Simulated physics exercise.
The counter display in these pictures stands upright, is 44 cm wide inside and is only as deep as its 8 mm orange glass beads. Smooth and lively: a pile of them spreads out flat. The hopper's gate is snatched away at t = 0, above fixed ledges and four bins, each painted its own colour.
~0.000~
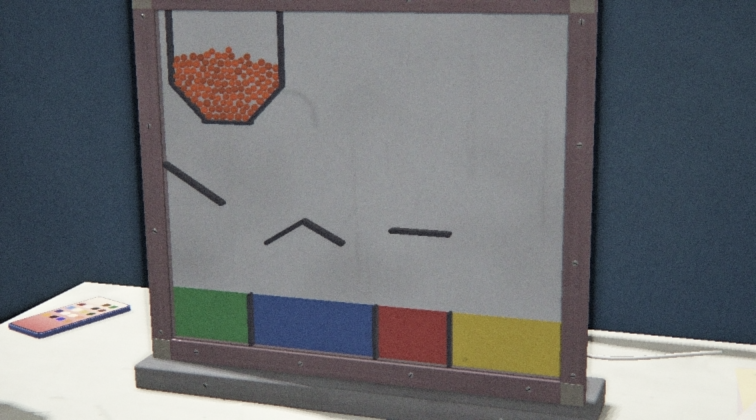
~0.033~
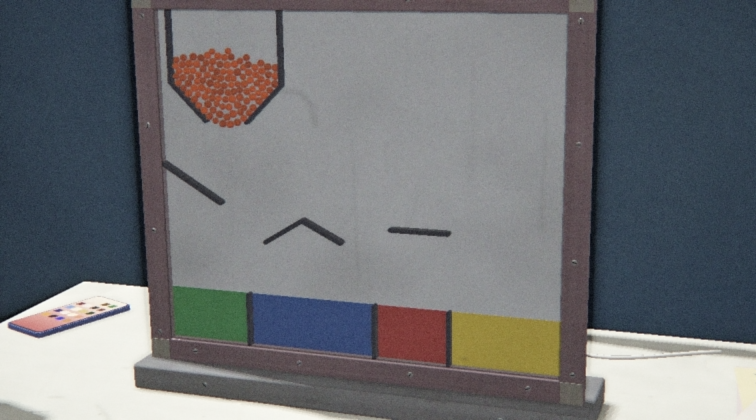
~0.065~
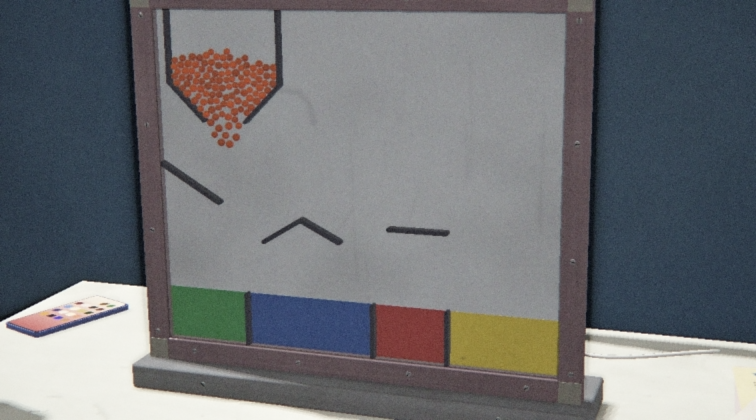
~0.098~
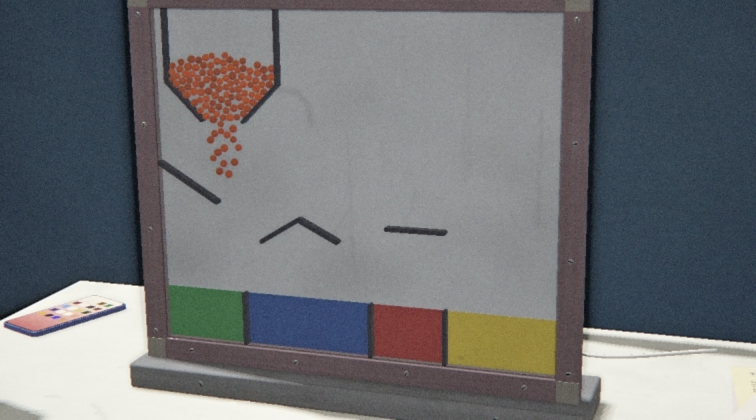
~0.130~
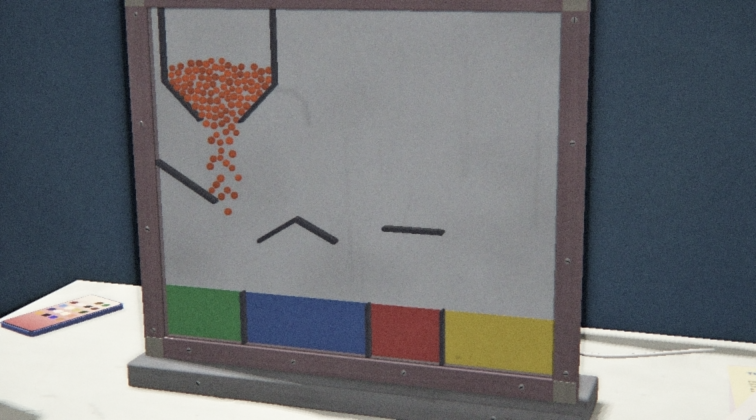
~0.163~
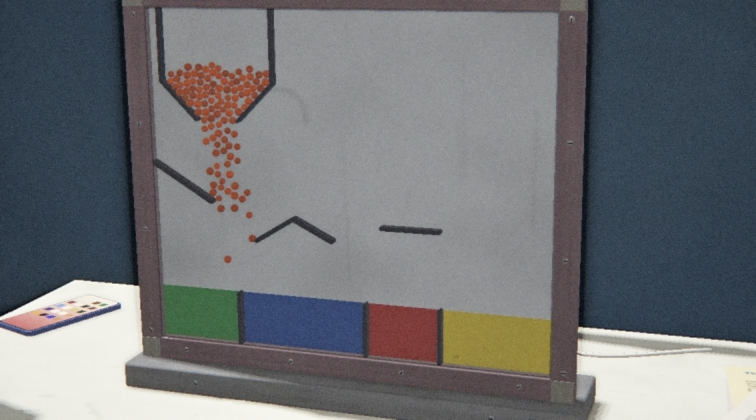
Orange beads pour from the hopper's open bottom, some glancing off the slanted ledge below.
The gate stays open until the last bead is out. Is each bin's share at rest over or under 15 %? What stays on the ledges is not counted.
Green: Over; red: Under; yellow: Under; blue: Over 15 %.
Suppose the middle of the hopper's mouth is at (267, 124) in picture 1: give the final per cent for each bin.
Green bin: 90; red bin: 5; yellow bin: 5; blue bin: 5.
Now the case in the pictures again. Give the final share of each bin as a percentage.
Green bin: 50; red bin: 0; yellow bin: 0; blue bin: 50.
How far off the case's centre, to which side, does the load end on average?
About 11 cm to the left.
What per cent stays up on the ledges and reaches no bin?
Some 0 per cent.
By 0.24 s 55 % have left the hopper; down in the bins, green 5 %, blue 5 %.
By 0.34 s 75 % have left the hopper; down in the bins, green 10 %, blue 15 %.
In the end, by 1.7 s, green 50 %, red 0 %, yellow 0 %, blue 50 %.
